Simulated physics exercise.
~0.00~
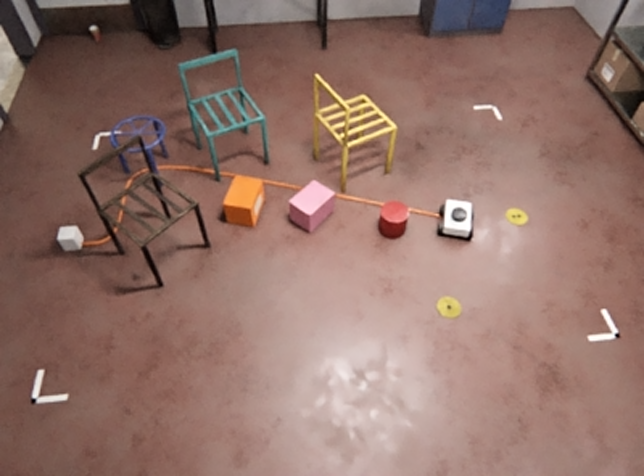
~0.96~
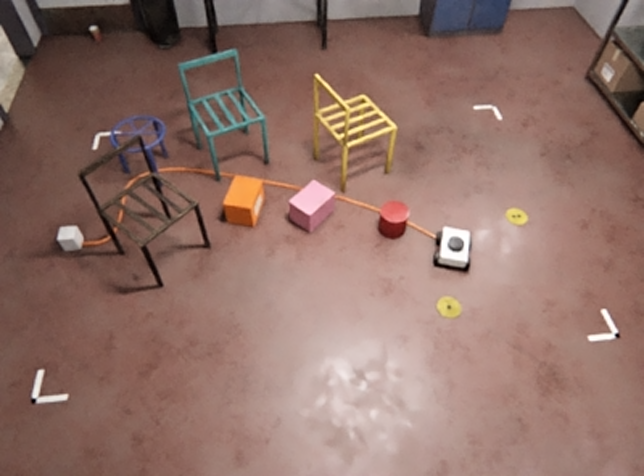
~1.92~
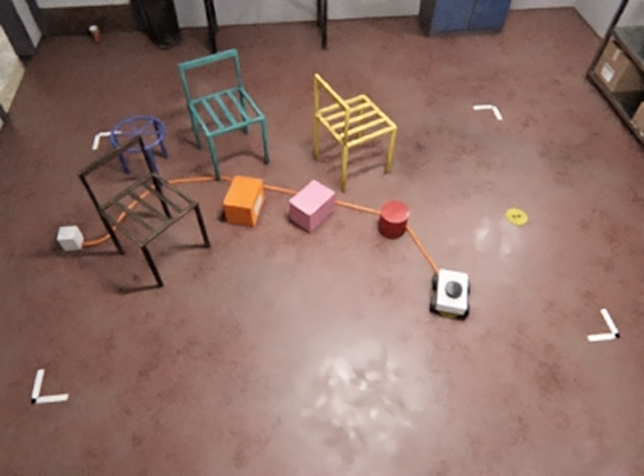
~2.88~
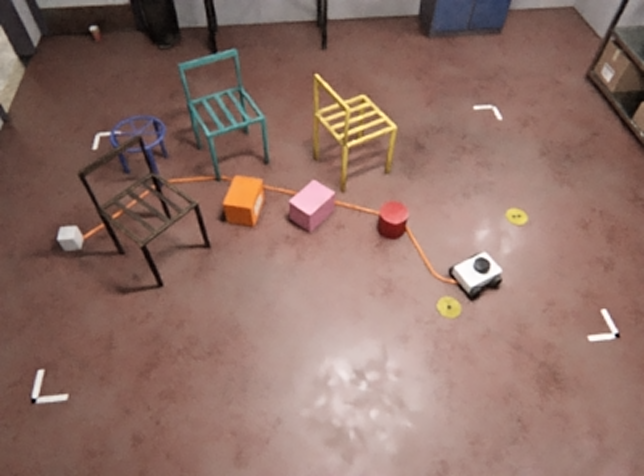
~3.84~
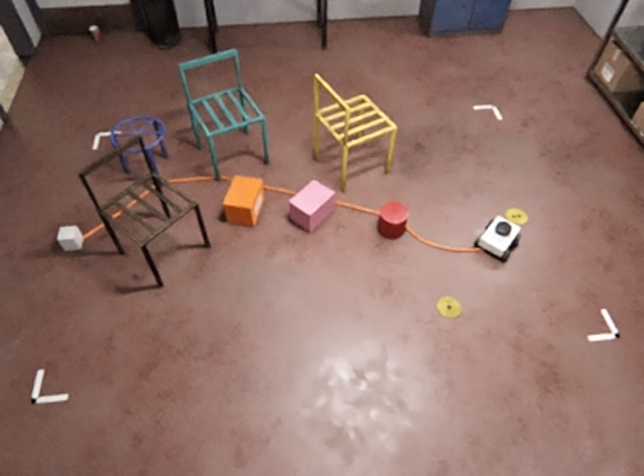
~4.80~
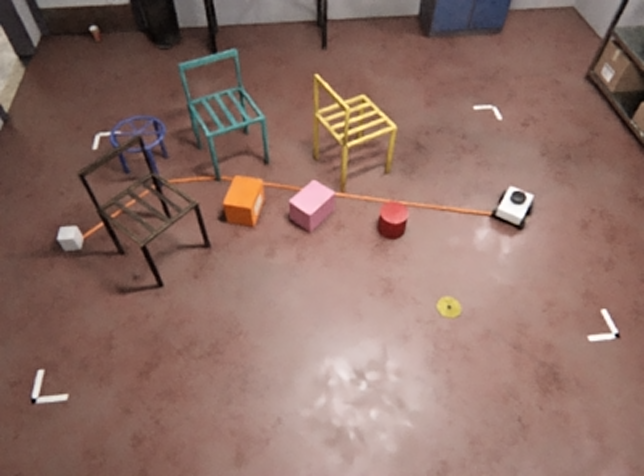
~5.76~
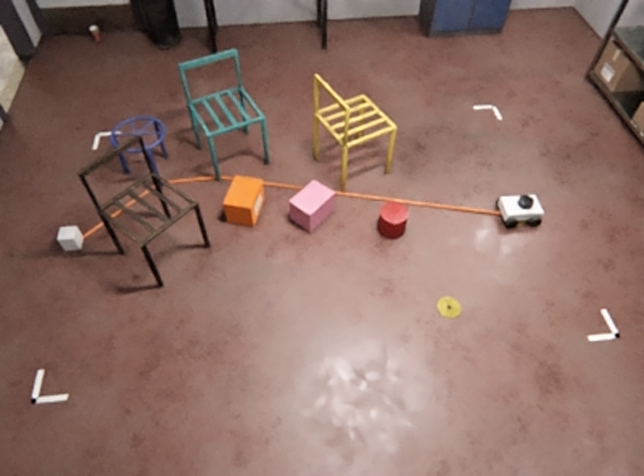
To begin with, a small white cart sits right of a red tub on a reddish floor, trailing an orange lead past a pink crate, an orange carton and several chairs to a pale block at left. The cart rolls down to the nearer yellow mark and covers it, the lead bending beside the tub. It then turns and heads right and upward, while the curve at the lead's far left end straightens. Reaching the second yellow mark, it draws the lead into a straighter line behind the tub. Finally it swivels rightward and stays there, the lead still reaching the unmoved block.
